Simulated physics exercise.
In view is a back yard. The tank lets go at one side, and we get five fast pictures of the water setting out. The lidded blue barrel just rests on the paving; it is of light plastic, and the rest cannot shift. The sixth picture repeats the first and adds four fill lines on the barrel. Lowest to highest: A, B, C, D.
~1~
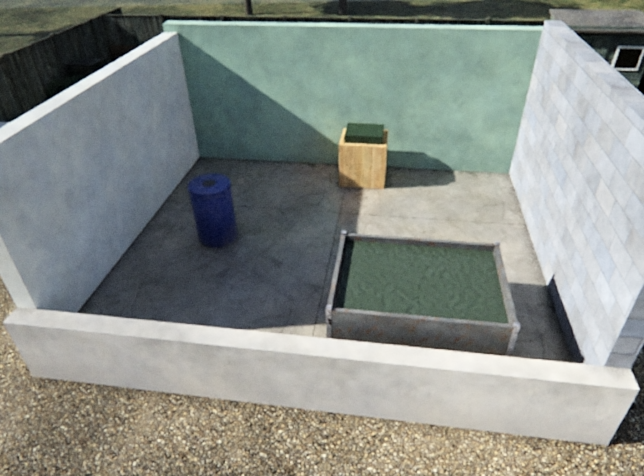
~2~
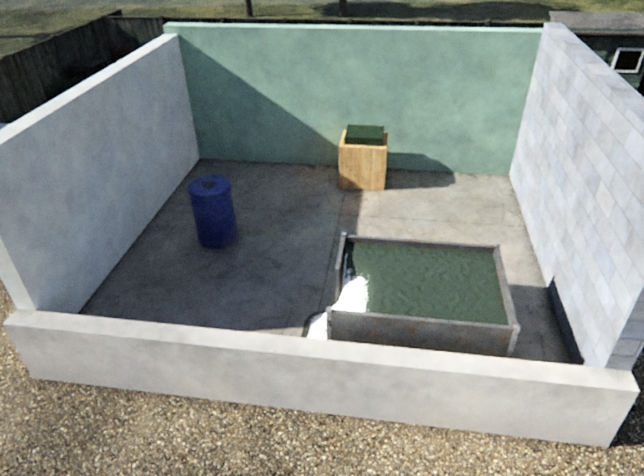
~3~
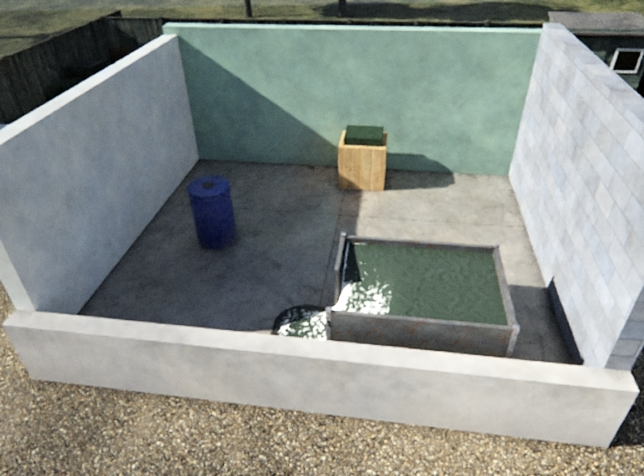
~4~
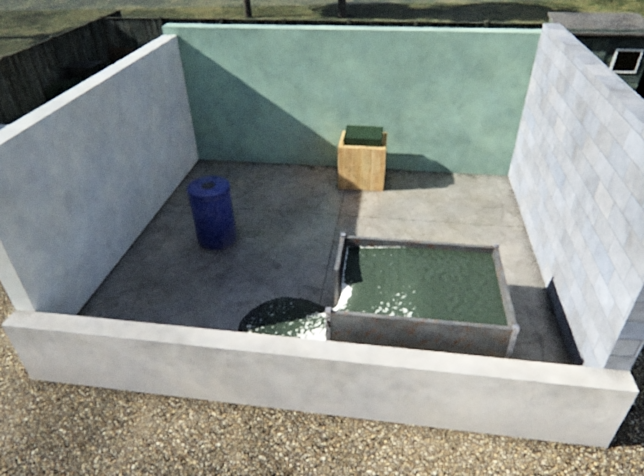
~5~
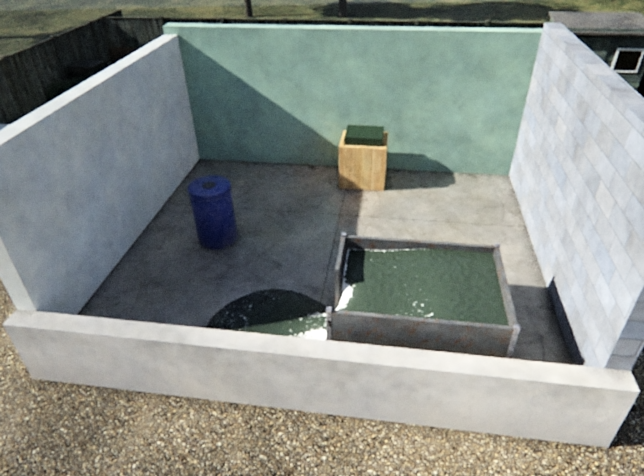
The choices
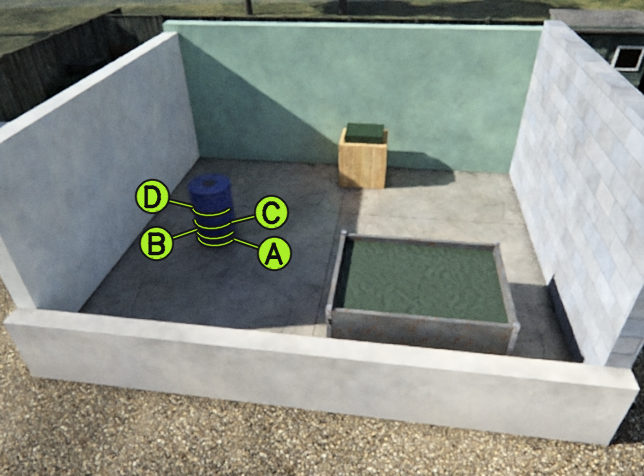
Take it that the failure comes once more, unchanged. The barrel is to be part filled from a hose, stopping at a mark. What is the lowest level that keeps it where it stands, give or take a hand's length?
Go for B.
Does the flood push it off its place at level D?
No.
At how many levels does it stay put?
Three.
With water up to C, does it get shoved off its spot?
No, that is safe.
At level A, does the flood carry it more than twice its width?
No, less.
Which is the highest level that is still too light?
The answer is A.
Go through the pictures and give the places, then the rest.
Lid of the blue barrel at (209, 184); tank full, its middle at (419, 280).
Water covers 1 % of the ground, mostly out of sight from here.
Water covers 2 % of the ground and is seen nearest the barrel at (299, 309).
Water covers 4 % of the ground and is seen nearest the barrel at (268, 306).
Lid of the blue barrel at (209, 186); water covers 6 % of the ground and is seen nearest the barrel at (246, 300).
On the marked copy, A at (211, 245); B at (210, 238); C at (208, 228); D at (206, 215); from the bottom up A, B, C, D.
With A, it is pushed about its own width away.
With B, it does not move.
With C, it does not move.
With D, it does not move.
